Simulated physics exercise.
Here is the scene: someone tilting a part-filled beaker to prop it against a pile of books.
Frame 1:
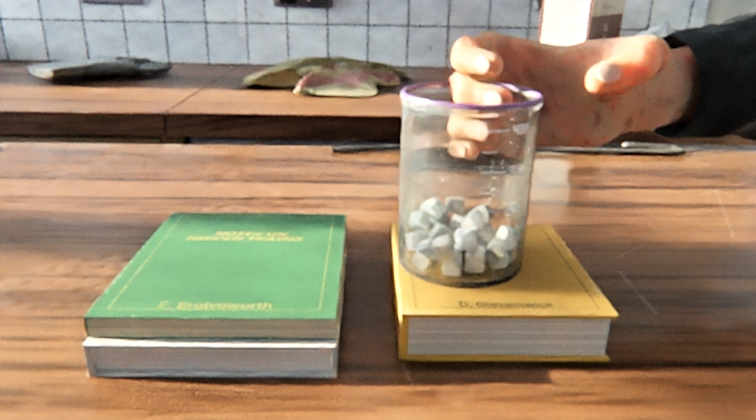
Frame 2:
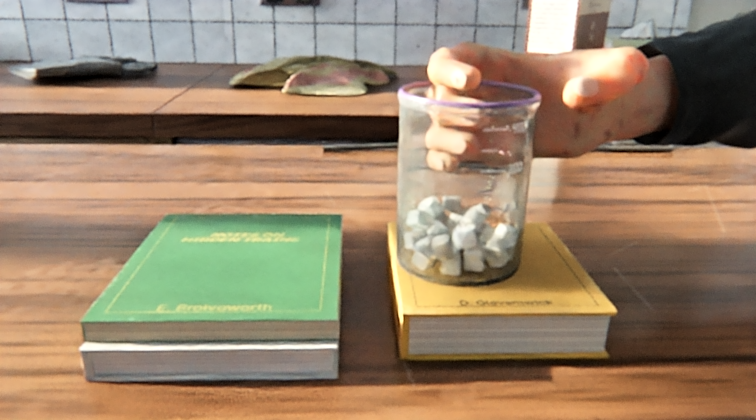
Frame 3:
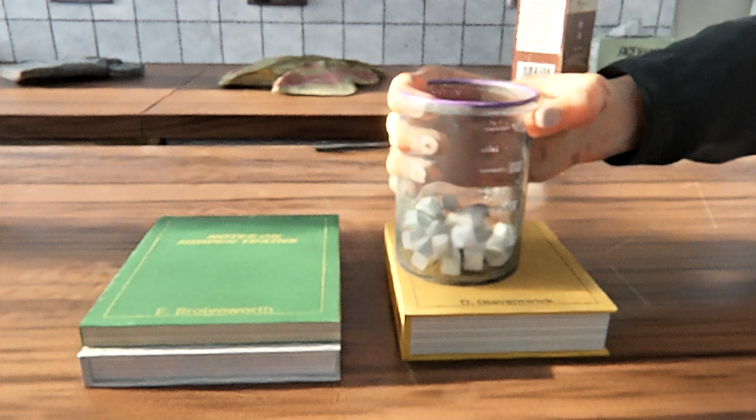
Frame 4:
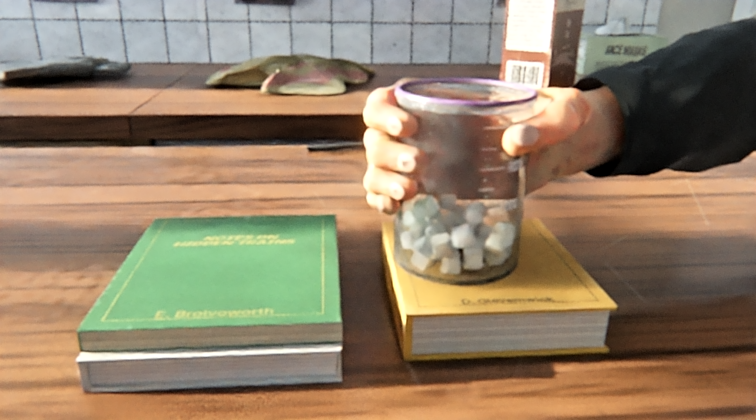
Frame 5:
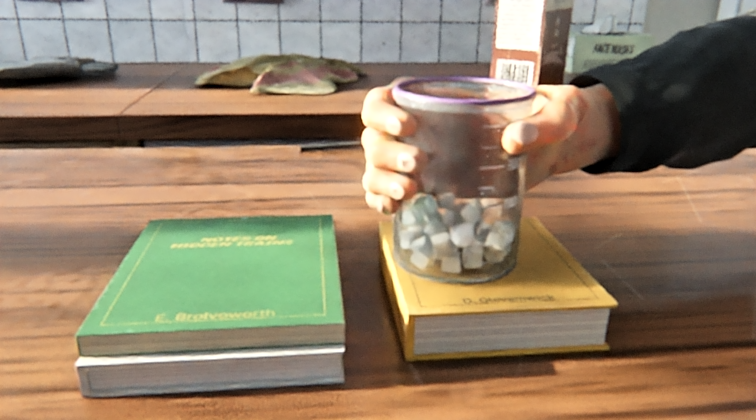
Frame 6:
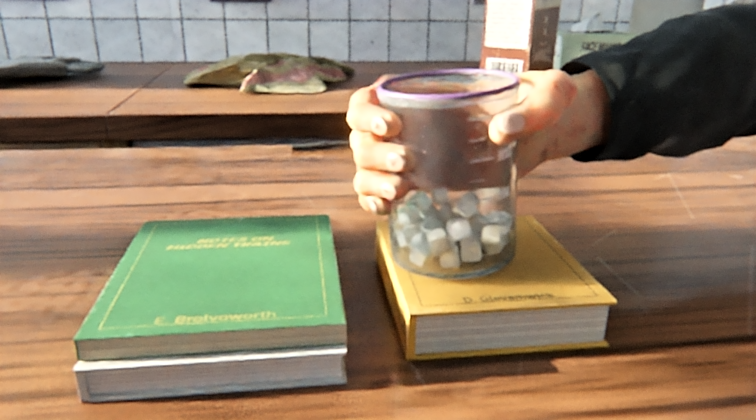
A hand reaching around a clear beaker of pale cubes on a yellow book, gripping it and shifting it slightly left.
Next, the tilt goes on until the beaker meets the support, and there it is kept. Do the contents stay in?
It all stays.
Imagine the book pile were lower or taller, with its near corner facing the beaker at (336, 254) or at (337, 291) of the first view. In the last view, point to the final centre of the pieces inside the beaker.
(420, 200), then (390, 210).
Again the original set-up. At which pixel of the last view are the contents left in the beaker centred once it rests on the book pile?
The centre sits close to (373, 218).
Then, 0.81 s later than the last frame, the beaker leans 43°; everything is still inside.
Then, 1.51 s later than the last frame, the beaker leans 76°; everything is still inside.
Then, 2.12 s later than the last frame, the beaker rests on the book pile at 85°; everything is still inside.
When it is over, the beaker rests on the book pile at 85°; everything is still inside.
